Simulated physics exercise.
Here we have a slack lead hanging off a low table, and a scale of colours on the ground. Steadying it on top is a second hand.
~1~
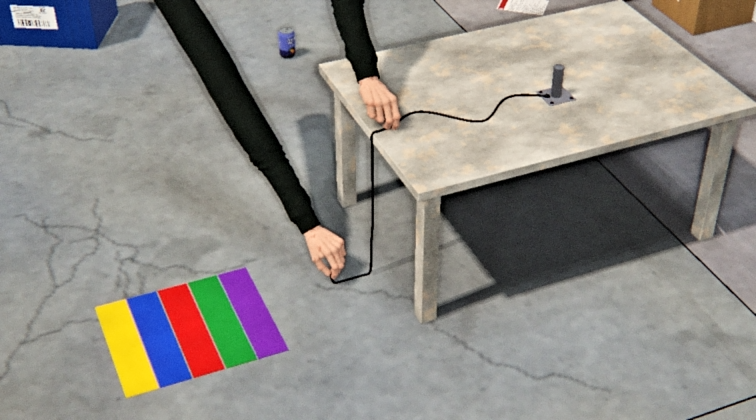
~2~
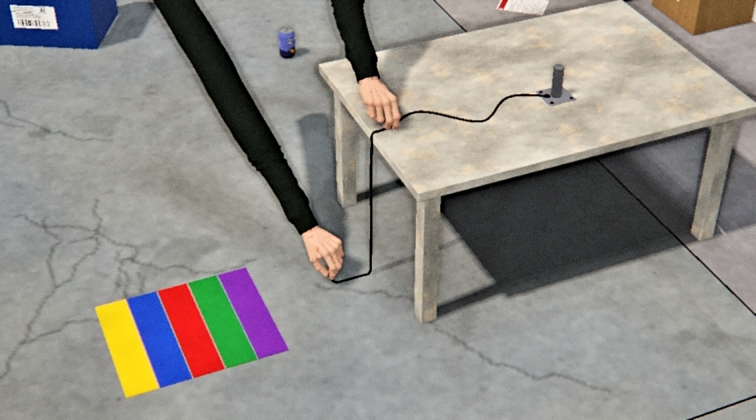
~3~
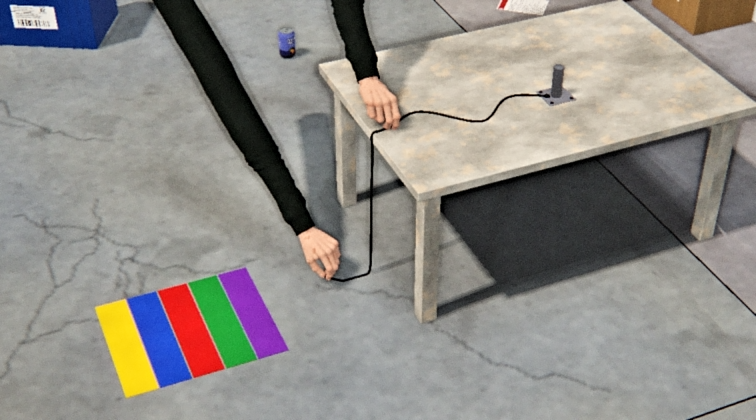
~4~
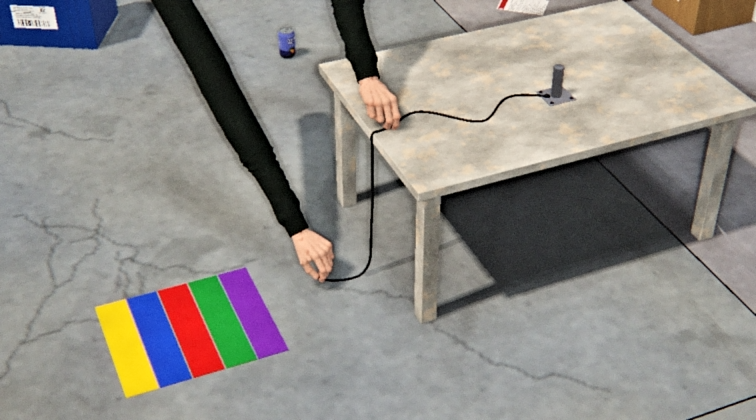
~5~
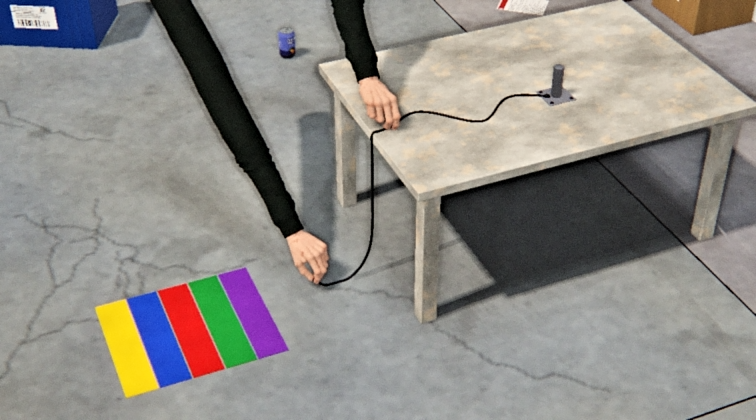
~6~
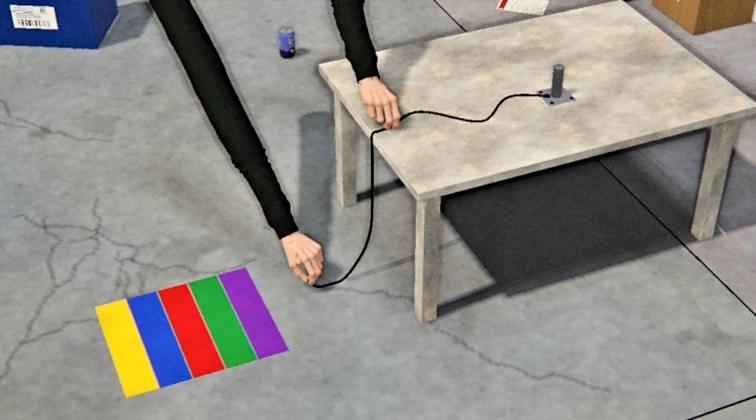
A hand slowly draws the end of a slack black lead slightly left near the floor.
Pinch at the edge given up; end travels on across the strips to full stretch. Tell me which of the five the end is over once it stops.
It is over the red strip.
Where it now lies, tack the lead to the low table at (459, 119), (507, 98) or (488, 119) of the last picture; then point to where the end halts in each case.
Estimated spots in sequence: (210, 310), (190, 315), (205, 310).
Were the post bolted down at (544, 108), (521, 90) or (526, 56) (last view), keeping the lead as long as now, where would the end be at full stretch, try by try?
Try by try: (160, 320), (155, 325) and (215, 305).
Soon after, end near (239, 300); over purple.
After that, end near (207, 309); over green.
At the stop, end near (187, 314); over red. The end stops over the red strip.
